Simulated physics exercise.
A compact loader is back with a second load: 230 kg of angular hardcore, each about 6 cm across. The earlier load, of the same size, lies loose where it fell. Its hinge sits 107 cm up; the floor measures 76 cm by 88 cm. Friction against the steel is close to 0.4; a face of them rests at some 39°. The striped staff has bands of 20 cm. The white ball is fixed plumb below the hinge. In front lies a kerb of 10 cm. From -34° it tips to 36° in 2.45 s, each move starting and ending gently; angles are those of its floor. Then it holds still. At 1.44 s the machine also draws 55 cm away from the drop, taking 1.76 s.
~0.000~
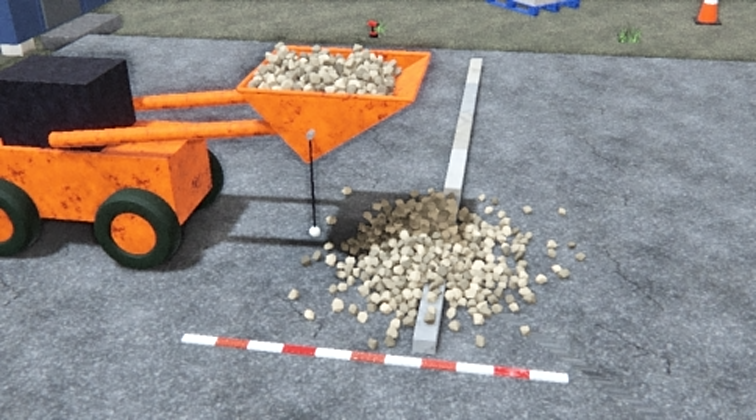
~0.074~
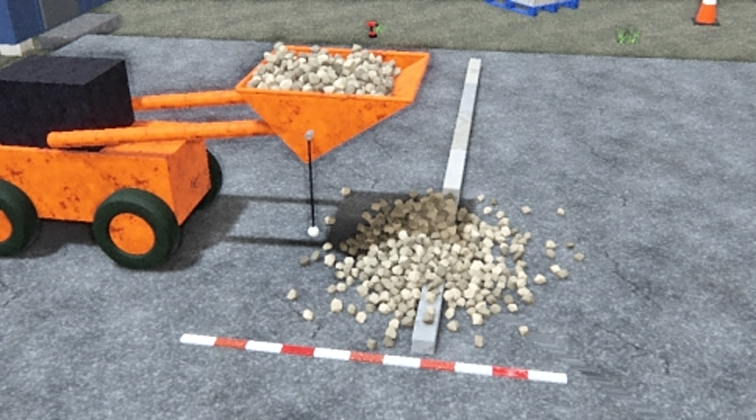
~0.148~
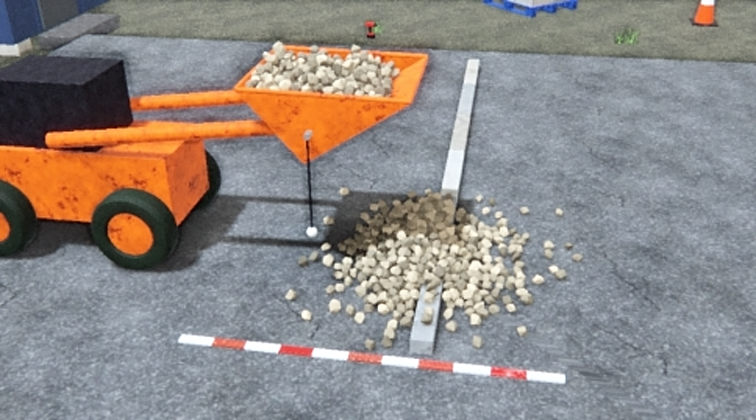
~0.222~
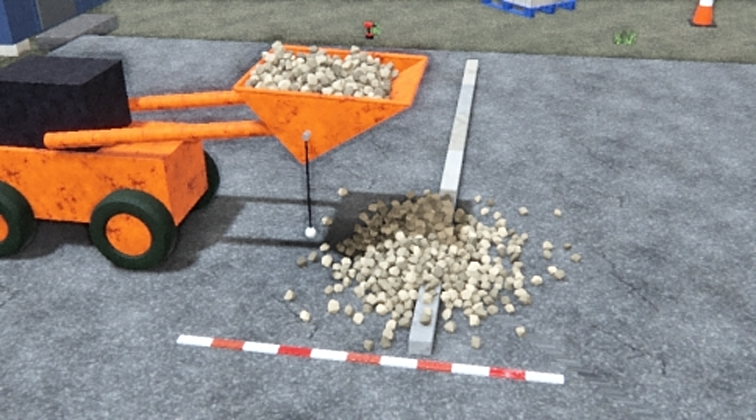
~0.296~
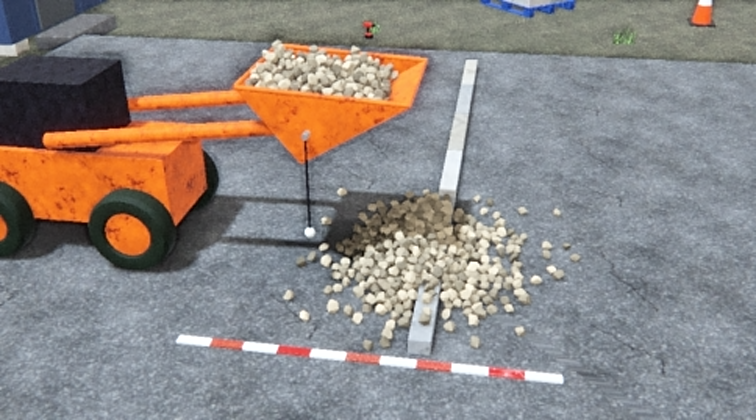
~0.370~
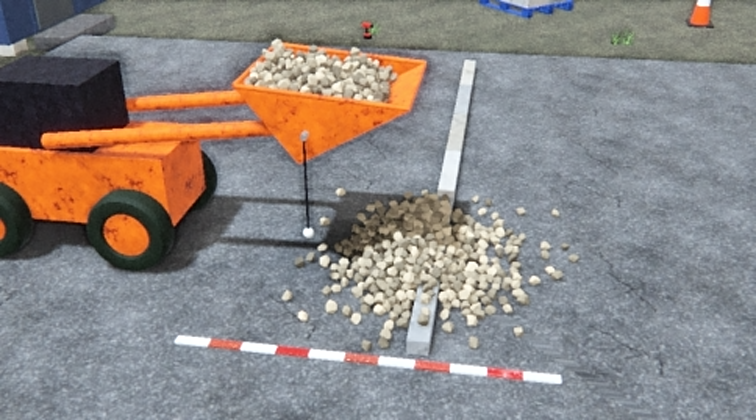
An orange loader held a bucket full of pale stones beside a loose heap lying across a kerb, and almost nothing moved apart from a very slight shift in the view.
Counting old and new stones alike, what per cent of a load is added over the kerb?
Close to 5 parts in a hundred.
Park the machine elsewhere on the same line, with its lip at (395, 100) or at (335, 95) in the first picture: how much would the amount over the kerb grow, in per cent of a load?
First some 0, then 0 per cent.
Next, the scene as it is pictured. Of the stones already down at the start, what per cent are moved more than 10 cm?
Roughly 5 per cent of them.
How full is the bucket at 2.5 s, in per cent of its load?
It holds some 20 per cent.
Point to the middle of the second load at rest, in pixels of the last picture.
Near (367, 238).
After 1.8 s the floor is at 25°; in per cent of one load, 93 in the bucket, 81 on this side of the kerb, 26 over the kerb; the foremost stones are at (553, 255).
After 2.5 s the floor is at 36°; in per cent of one load, 18 in the bucket, 153 on this side of the kerb, 30 over the kerb; the foremost stones are at (553, 255).
After 3.7 s the floor is at 36°; in per cent of one load, 0 in the bucket, 169 on this side of the kerb, 31 over the kerb; the foremost stones are at (553, 250).
After 6.1 s the floor is at 36°; in per cent of one load, 0 in the bucket, 169 on this side of the kerb, 31 over the kerb; the foremost stones are at (553, 250). Net gain over the kerb, 5.
